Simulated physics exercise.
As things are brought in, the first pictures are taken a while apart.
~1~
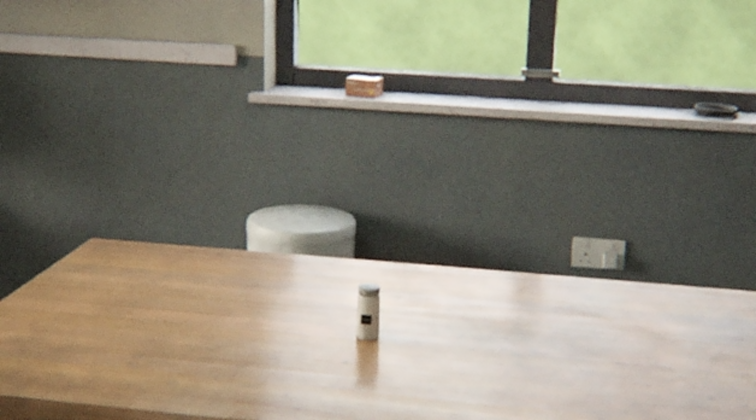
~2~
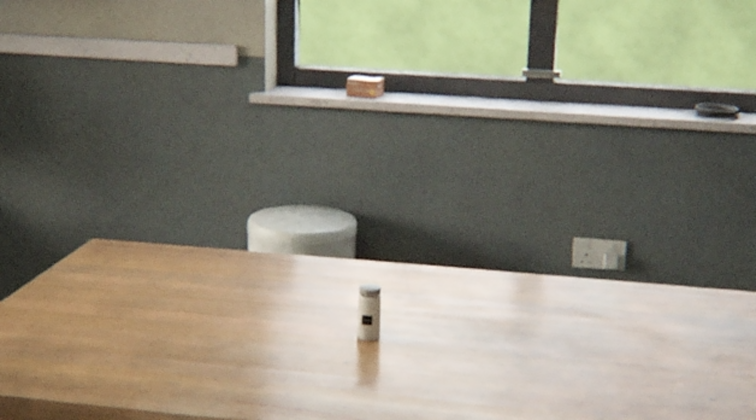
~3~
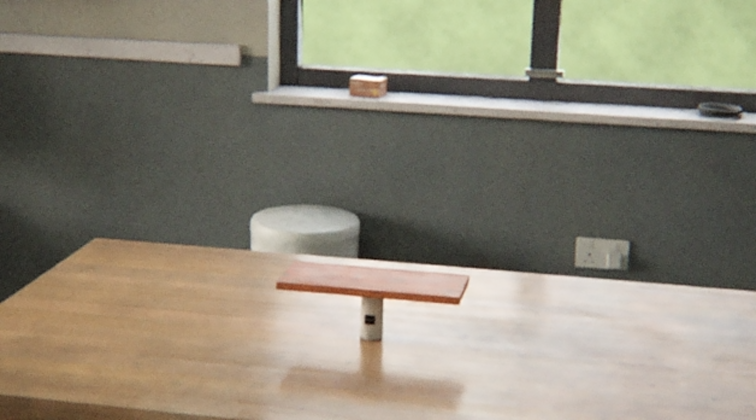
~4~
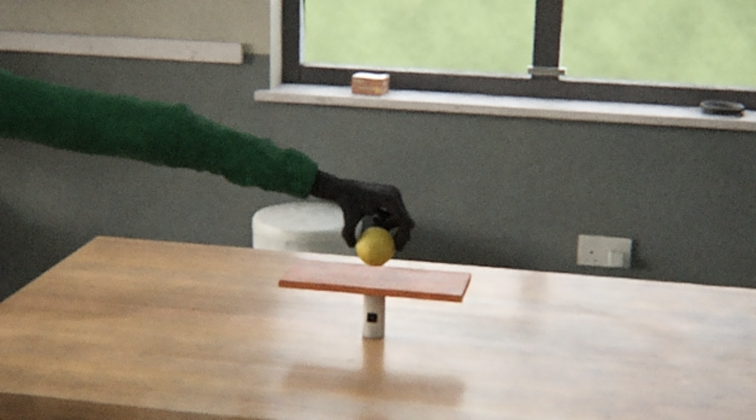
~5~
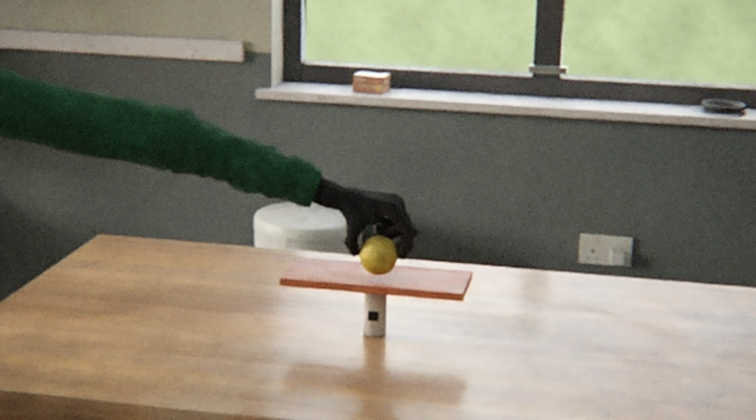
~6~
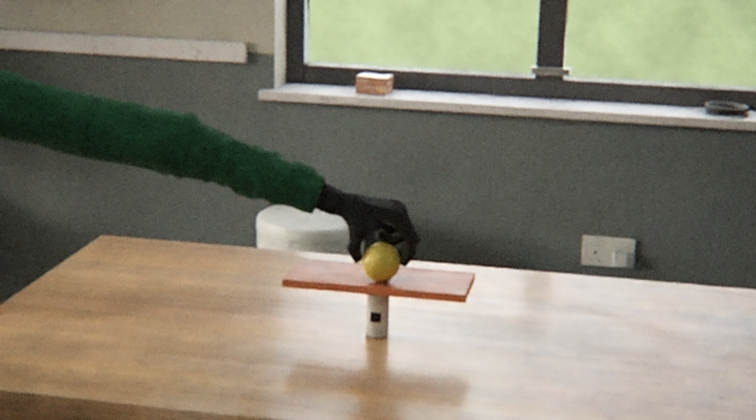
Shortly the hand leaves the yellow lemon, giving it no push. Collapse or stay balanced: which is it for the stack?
My guess is it stays in place.
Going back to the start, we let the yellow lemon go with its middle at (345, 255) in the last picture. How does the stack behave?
The stack then stays standing.
Then, 0.20 s past the last view, nothing moves.
Then, 0.40 s past the last view, yellow lemon resting near (381, 263).
Finally, all 3 still in place. Final places as the last picture's camera would see them, yellow lemon near (381, 263). The stack keeps its balance.
